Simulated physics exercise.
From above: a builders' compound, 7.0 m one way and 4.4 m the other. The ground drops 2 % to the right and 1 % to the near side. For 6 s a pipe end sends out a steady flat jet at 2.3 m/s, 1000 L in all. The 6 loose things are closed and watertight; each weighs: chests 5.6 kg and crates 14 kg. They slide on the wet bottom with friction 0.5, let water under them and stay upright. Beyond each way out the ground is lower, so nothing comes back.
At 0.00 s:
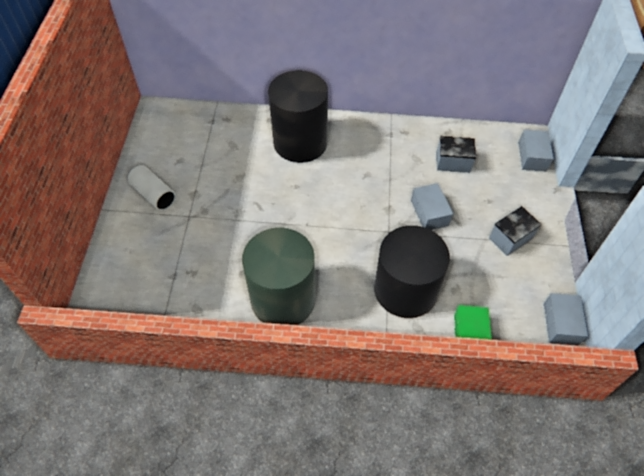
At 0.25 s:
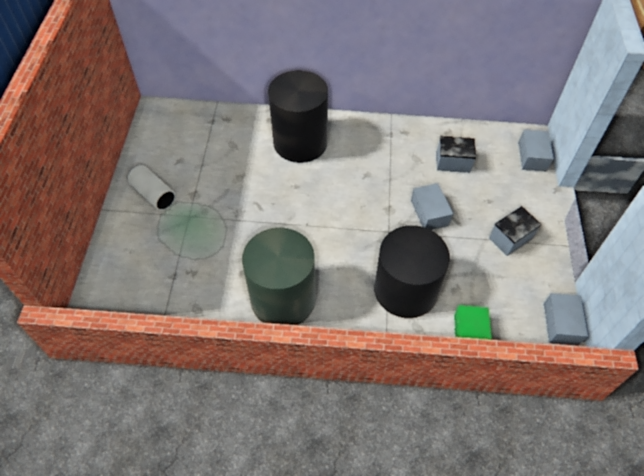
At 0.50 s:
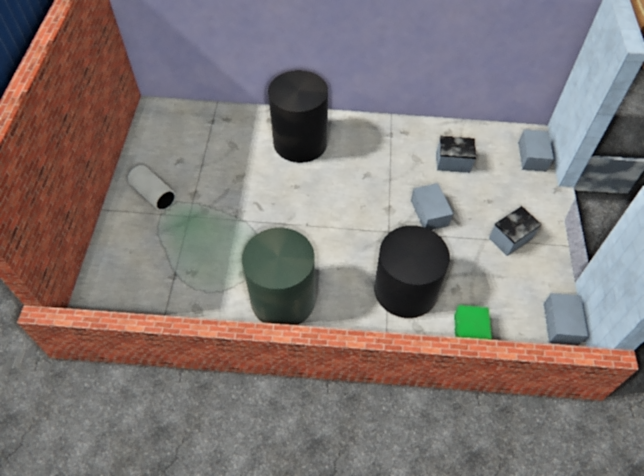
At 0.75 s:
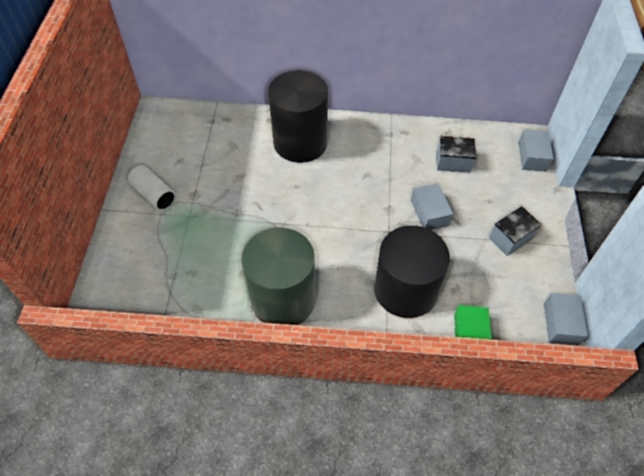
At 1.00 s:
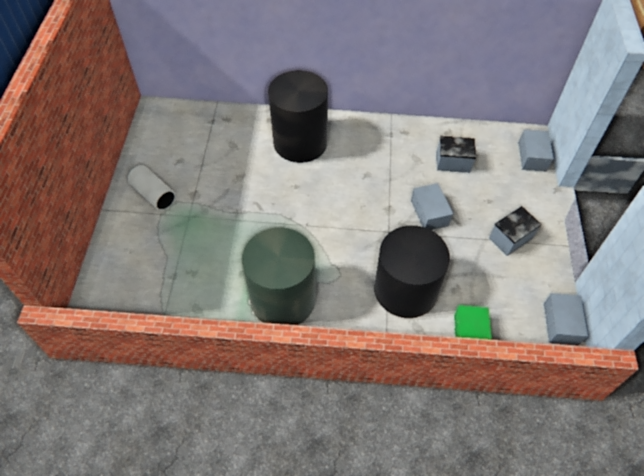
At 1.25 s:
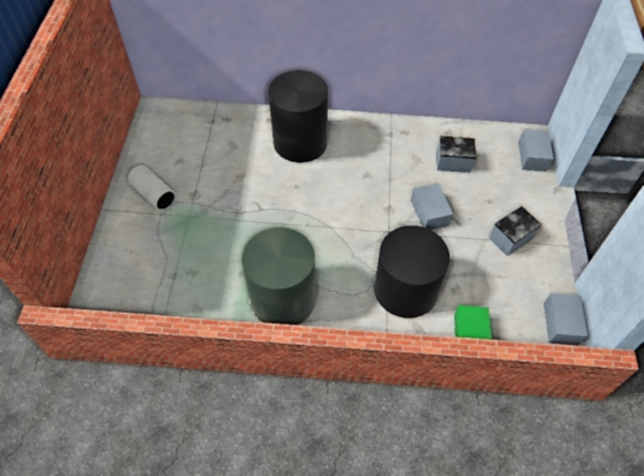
In a walled yard, greenish water spreads from a pipe around the green drum.
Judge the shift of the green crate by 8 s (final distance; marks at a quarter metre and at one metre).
The green crate slides a little.
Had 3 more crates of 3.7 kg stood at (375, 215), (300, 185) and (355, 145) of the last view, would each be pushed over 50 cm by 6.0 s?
In that order: Past it, under, less.
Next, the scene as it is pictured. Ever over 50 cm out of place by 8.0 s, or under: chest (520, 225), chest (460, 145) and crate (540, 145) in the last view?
In that order: More, short of it, under.
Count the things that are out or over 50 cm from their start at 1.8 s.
0 of them.
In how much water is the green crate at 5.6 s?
About 6 cm.
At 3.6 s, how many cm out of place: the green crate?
Roughly 40 cm by then.
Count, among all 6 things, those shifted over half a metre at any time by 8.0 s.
3 of them.
After 1.8 s the green crate is near (475, 327), 0.0 m from its start, aground; 0 of 6 are out; 0 afloat.
After 3.6 s the green crate is near (501, 319), 0.4 m from its start, aground; 0 of 6 are out; 0 afloat.
After 5.6 s the green crate is near (520, 294), 0.8 m from its start, aground; 1 of 6 are out; 1 afloat.
After 8.0 s the green crate is near (483, 281), 0.7 m from its start, aground; 1 of 6 are out; 1 afloat.
